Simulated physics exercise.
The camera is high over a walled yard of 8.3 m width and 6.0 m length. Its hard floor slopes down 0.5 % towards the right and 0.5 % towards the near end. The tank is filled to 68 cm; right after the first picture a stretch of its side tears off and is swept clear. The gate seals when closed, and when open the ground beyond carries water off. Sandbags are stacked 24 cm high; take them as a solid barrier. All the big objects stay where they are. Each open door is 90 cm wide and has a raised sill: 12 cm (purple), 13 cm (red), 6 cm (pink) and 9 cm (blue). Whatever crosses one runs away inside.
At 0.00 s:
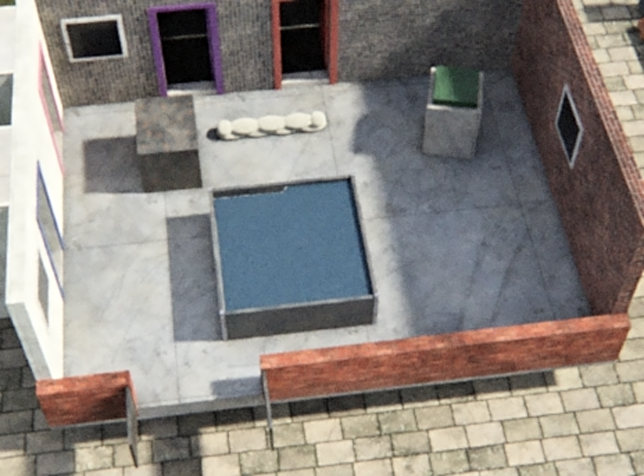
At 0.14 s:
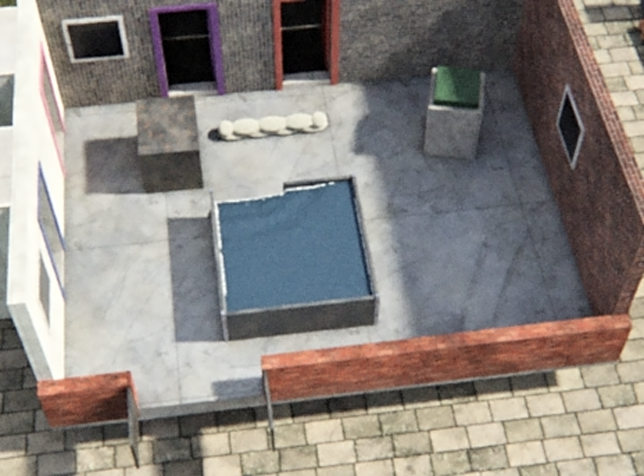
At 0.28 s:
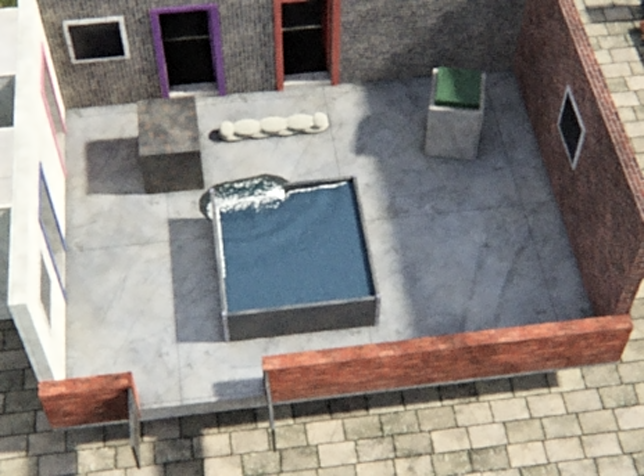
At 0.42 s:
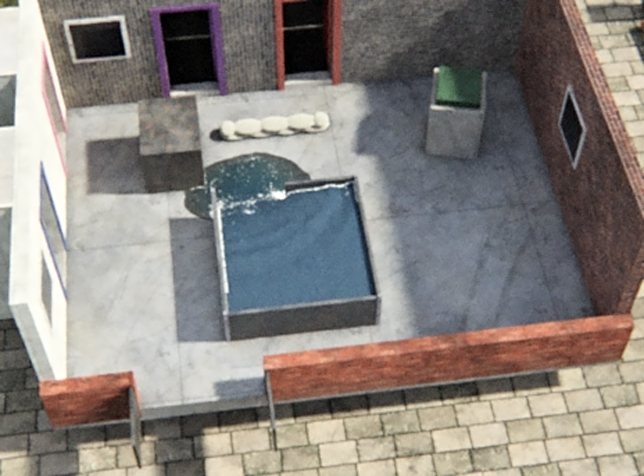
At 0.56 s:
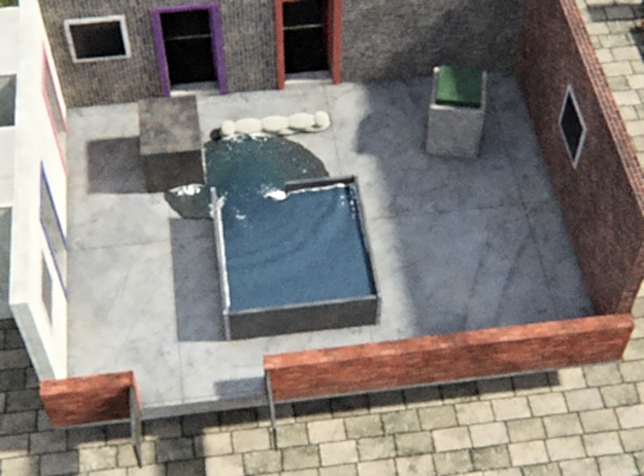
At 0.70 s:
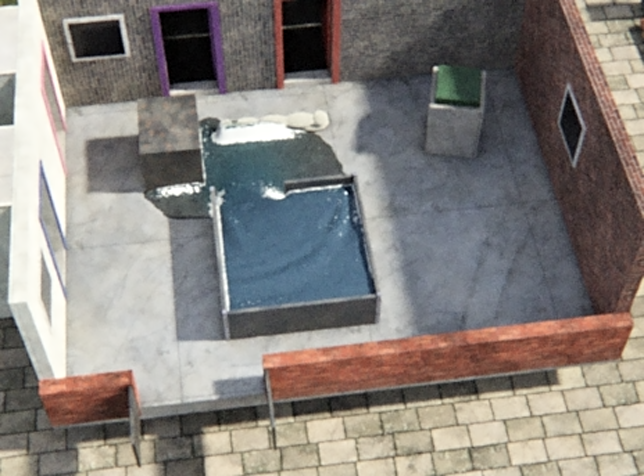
The clip opens on a walled yard seen from above, with still blue water filling a square tank. Part of the tank's far side gives way, and foaming water pours through the gap onto the pale floor, spreading in a dark sheet to the grey block and around the pale sandbags.
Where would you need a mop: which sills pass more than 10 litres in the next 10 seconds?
Door by door: At the purple door it passes the limit; at the red door it keeps below the limit; at the pink door it exceeds the limit; at the blue door it keeps below the limit.
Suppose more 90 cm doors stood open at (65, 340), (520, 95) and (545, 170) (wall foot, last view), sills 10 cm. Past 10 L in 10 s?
In turn: Below, past it, not over.
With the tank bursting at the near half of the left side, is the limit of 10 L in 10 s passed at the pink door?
Against that limit: Pink past it.
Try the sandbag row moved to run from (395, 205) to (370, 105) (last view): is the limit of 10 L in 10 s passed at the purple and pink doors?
Against that limit: Purple past it, pink above.
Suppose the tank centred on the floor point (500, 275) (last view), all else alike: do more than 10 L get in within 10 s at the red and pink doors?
Then: Red above, pink above.
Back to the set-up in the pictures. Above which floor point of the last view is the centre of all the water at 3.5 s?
Near (286, 209).
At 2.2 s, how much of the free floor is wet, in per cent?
Near 30 per cent is wet.
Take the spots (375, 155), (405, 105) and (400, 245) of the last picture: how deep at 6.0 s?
About 5, 12 and 1 cm.
After 1.4 s water covers 15 % of the floor and is deepest (44 cm) near (229, 141); purple door 18 cm at the sill, 14 L in, red door not reached, pink door not reached, blue door not reached.
After 2.2 s water covers 30 % of the floor and is deepest (44 cm) near (229, 141); purple door 23 cm at the sill, 106 L in, red door 10 cm at the sill, 0 L in, pink door not reached, blue door 6 cm at the sill, 0 L in.
After 3.5 s water covers 50 % of the floor and is deepest (30 cm) near (239, 140); purple door 21 cm at the sill, 211 L in, red door 8 cm at the sill, 0 L in, pink door 8 cm at the sill, 1 L in, blue door 7 cm at the sill, 0 L in.
After 6.0 s water covers 80 % of the floor and is deepest (20 cm) near (239, 140); purple door 13 cm at the sill, 252 L in, red door 3 cm at the sill, 0 L in, pink door 8 cm at the sill, 14 L in, blue door 8 cm at the sill, 1 L in.
After 10.0 s water covers 95 % of the floor and is deepest (14 cm) near (582, 283); purple door 8 cm at the sill, 255 L in, red door 6 cm at the sill, 0 L in, pink door 6 cm at the sill, 19 L in, blue door 5 cm at the sill, 1 L in.
